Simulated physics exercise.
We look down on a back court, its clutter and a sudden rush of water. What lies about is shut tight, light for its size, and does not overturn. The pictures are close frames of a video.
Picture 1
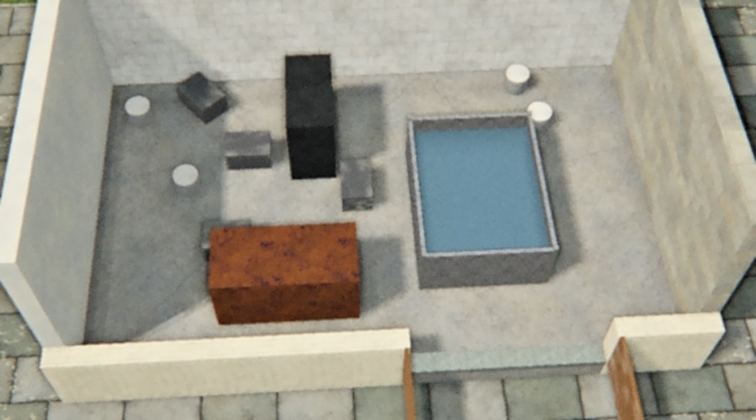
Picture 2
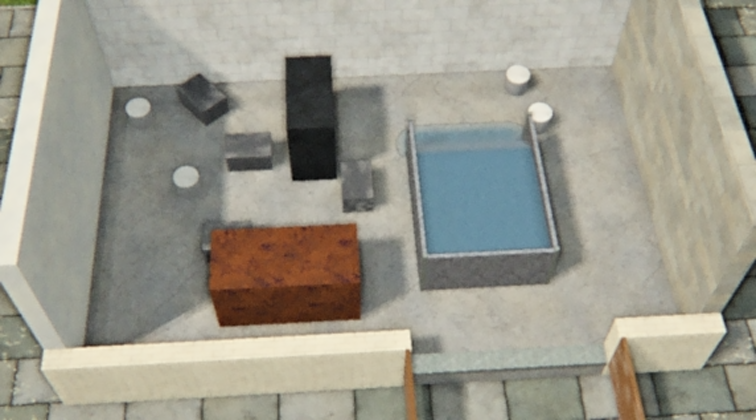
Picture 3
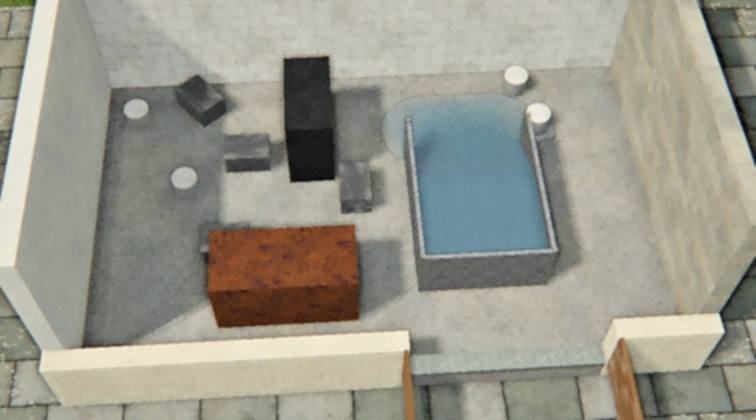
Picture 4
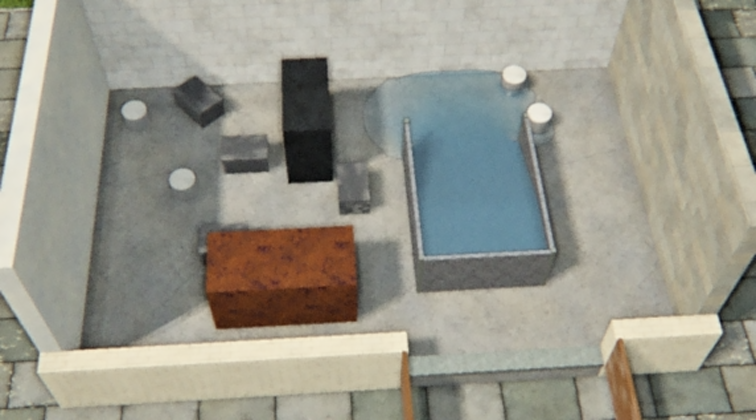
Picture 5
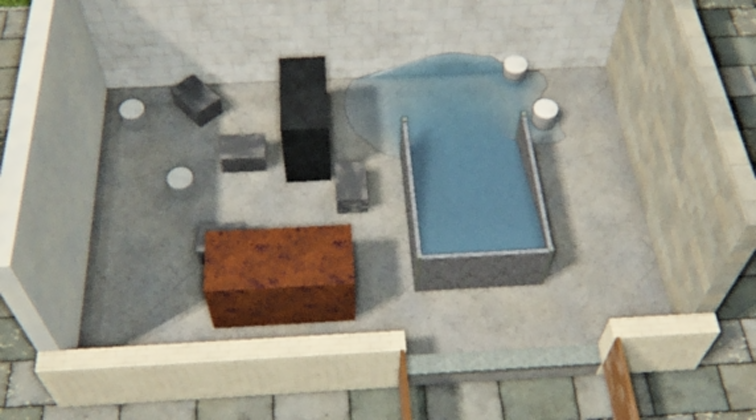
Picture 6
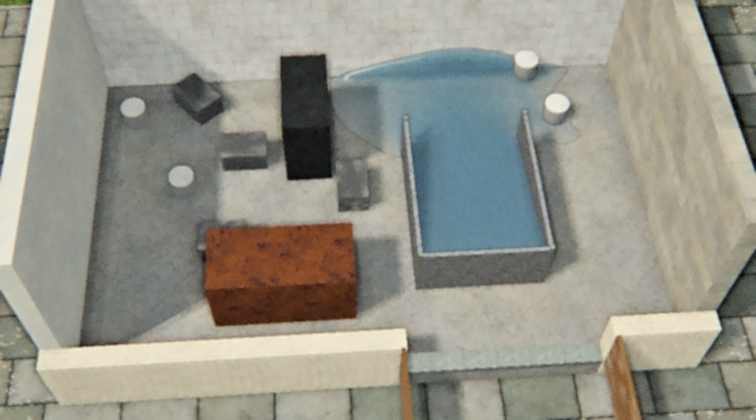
Water spreading from the open back of a raised pool across a walled court, nudging two white pails slightly to the right.
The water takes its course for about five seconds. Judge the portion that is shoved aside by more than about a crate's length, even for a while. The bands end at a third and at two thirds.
It is one to two thirds.
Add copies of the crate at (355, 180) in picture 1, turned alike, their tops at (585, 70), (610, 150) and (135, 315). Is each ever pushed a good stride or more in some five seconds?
One after the other: Shifted that much, shifted that much, no.
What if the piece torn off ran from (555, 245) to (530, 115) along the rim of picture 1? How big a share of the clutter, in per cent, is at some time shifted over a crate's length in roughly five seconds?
About 50 per cent.
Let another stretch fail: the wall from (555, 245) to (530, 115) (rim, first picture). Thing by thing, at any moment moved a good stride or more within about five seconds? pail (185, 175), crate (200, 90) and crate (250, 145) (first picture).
As listed: No, moved that far, not that far.
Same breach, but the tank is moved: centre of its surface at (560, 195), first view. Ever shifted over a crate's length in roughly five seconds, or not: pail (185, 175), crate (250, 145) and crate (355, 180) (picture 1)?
One after the other: Less than that, not that far, swept aside.
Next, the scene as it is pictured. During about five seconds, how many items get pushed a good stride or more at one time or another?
5 of them.
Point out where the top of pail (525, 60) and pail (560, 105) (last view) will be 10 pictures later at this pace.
Near (586, 176) and (592, 132).
A moment on, 2 of 8 are well off their spots; 1 afloat.
Next, 3 of 8 are well off their spots; 0 afloat.
Later, 5 of 8 are well off their spots; 3 afloat.
In the end, 5 of 8 are well off their spots, and 5 have been at some point; 2 afloat.
